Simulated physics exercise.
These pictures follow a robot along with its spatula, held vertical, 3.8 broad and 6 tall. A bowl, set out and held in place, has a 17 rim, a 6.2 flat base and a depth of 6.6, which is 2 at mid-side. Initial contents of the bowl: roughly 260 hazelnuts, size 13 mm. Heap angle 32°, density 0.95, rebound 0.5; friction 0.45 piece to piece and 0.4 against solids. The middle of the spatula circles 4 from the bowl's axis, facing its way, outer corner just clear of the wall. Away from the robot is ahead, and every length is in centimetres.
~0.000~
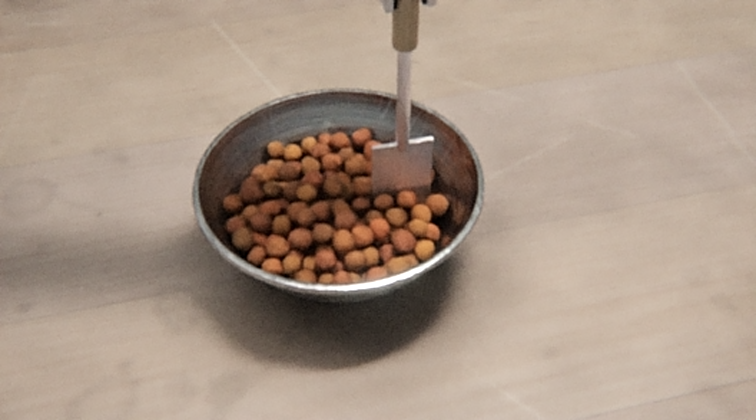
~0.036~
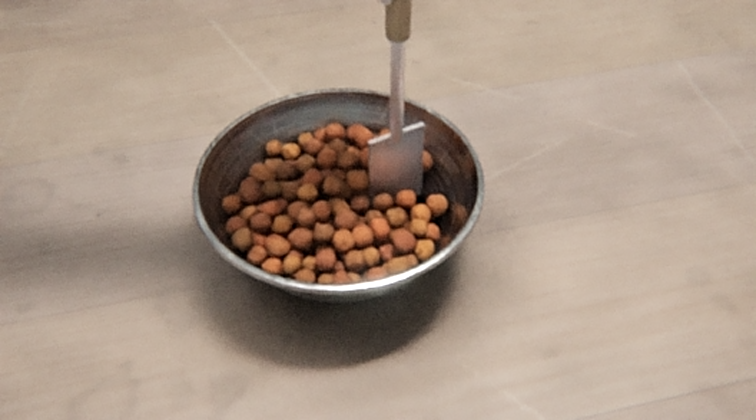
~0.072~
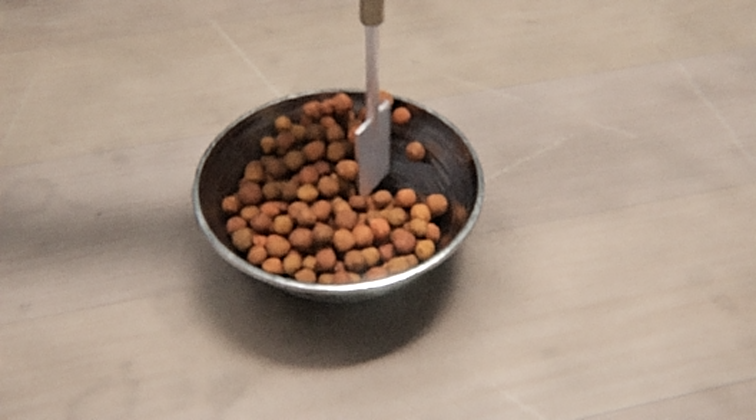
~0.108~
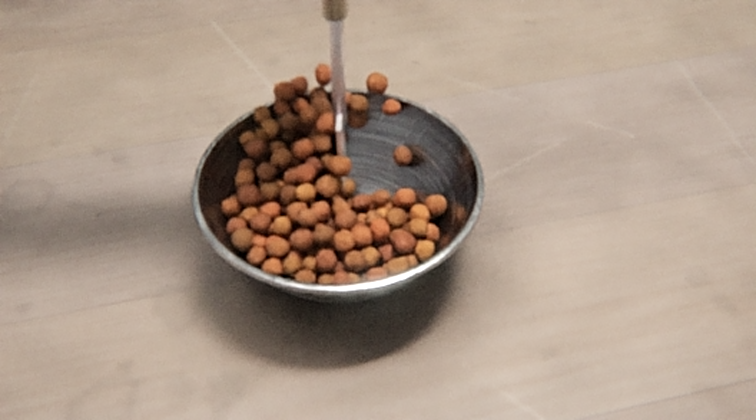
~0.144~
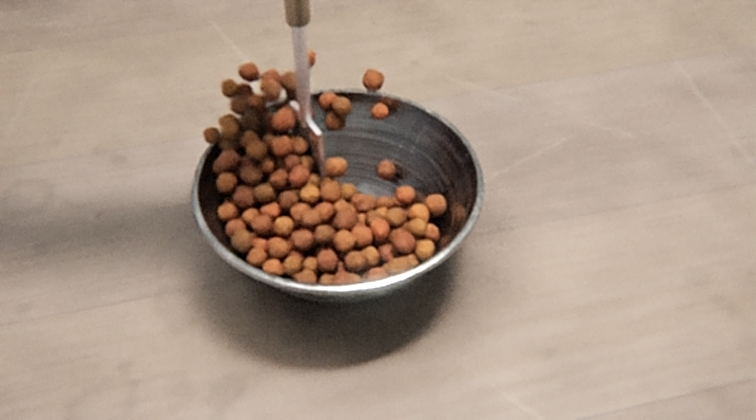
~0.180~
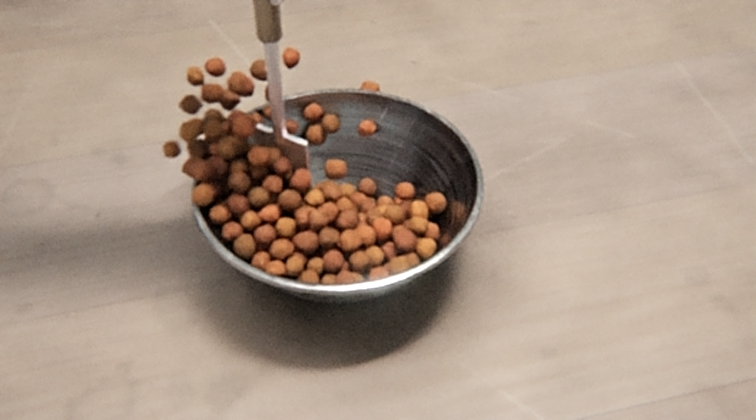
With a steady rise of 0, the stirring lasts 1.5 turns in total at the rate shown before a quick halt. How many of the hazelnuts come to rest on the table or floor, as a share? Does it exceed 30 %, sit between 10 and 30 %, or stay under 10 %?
It exceeds 30 %.
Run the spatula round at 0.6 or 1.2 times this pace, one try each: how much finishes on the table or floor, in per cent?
Around 30 percent on the first try and 50 percent on the second.
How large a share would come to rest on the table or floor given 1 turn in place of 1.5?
Then roughly 35 percent.
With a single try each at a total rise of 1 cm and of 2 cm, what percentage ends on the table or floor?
Near 40 in a hundred, then 35 in a hundred.
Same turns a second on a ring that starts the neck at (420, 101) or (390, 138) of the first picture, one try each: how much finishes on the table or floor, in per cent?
35 and 35 %.
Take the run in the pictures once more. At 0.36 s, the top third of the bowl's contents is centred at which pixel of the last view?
I'd put it at around (413, 216).
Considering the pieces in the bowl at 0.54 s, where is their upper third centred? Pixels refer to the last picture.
(301, 131).
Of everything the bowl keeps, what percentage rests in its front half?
Estimate: Some 65 %.
After 0.36 s, 292° round, highest piece 10 above the table; 199 in the bowl, 35 on the table or floor, 31 in flight or on the tool.
After 0.54 s, 86° round, highest piece 10 above the table; 165 in the bowl, 83 on the table or floor, 17 in flight or on the tool.
After 0.82 s, 180° round, highest piece 6 above the table; 144 in the bowl, 121 on the table or floor.
After 1.52 s, 180° round, highest piece 6 above the table; 144 in the bowl, 121 on the table or floor.
In the end, 144 in the bowl, 121 on the table or floor. That is 46 % on the table or floor.
